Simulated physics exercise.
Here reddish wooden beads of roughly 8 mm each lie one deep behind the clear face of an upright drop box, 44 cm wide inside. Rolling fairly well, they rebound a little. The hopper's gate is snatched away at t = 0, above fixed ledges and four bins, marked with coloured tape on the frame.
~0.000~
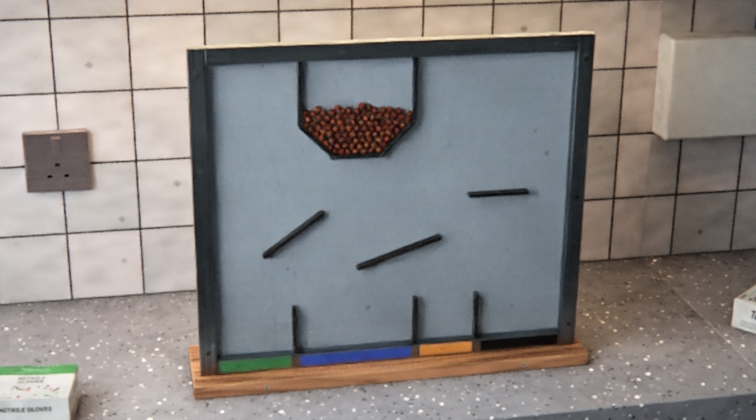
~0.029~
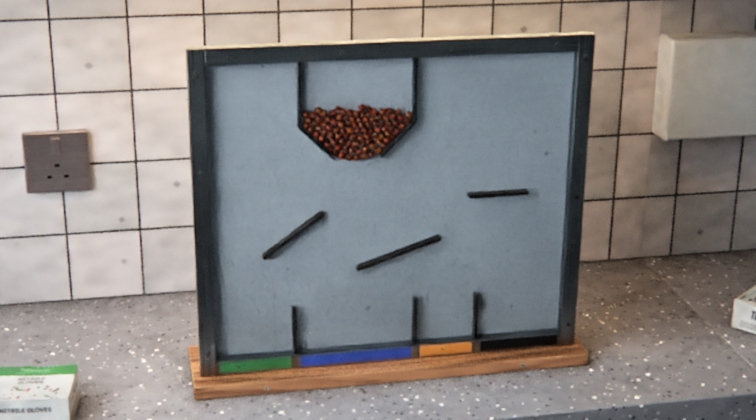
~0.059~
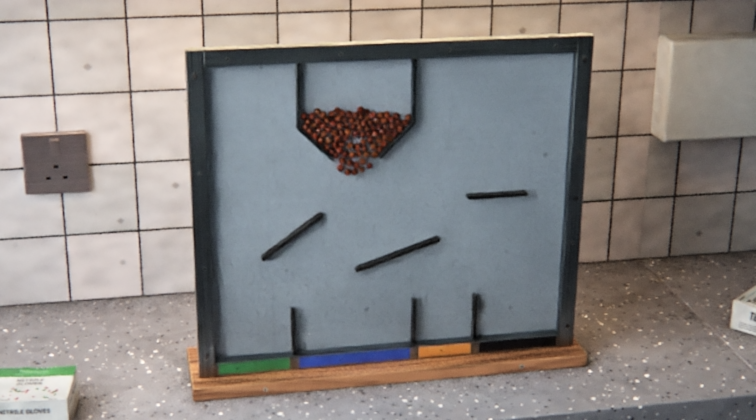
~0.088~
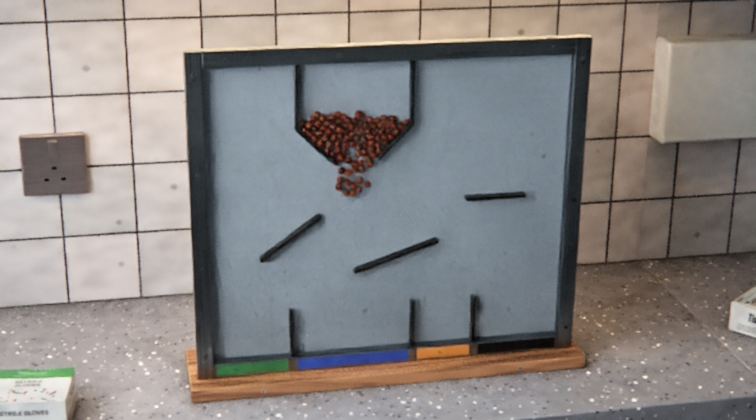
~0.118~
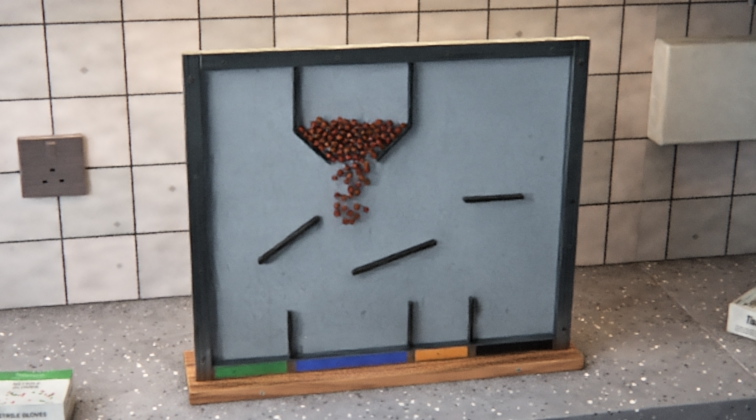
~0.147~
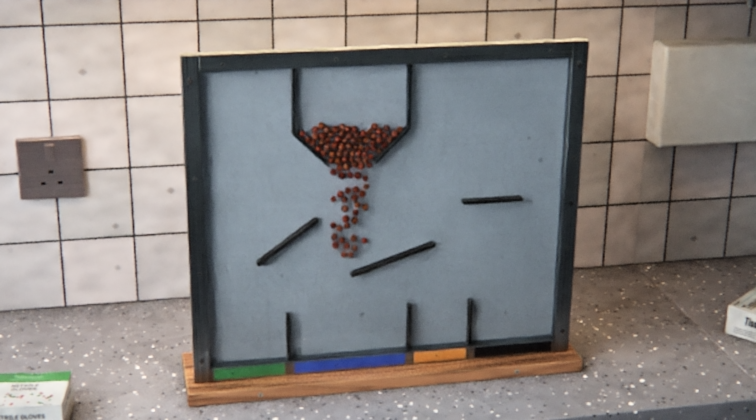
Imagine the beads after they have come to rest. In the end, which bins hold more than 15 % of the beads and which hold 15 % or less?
Orange bin 15 % or less, green bin 15 % or less, blue bin more than 15 %, black bin 15 % or less.
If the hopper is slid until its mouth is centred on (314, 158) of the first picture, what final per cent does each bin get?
The orange bin ends with 0 %, the green bin with 65 %, the blue bin with 35 % and the black bin with 0 %.
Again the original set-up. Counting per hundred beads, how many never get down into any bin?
It works out to around 0 percent.
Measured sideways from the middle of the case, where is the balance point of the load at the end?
Roughly 7 centimetres to the left of the centre.
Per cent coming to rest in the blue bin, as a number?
Something like 95 in a hundred.
By 0.24 s 70 % have left the hopper; down in the bins, blue 15 %.
By 0.34 s 95 % have left the hopper; down in the bins, blue 40 %.
By 0.55 s 100 % have left the hopper; down in the bins, blue 80 %.
In the end, by 1.7 s, orange 0 %, green 5 %, blue 95 %, black 0 %.
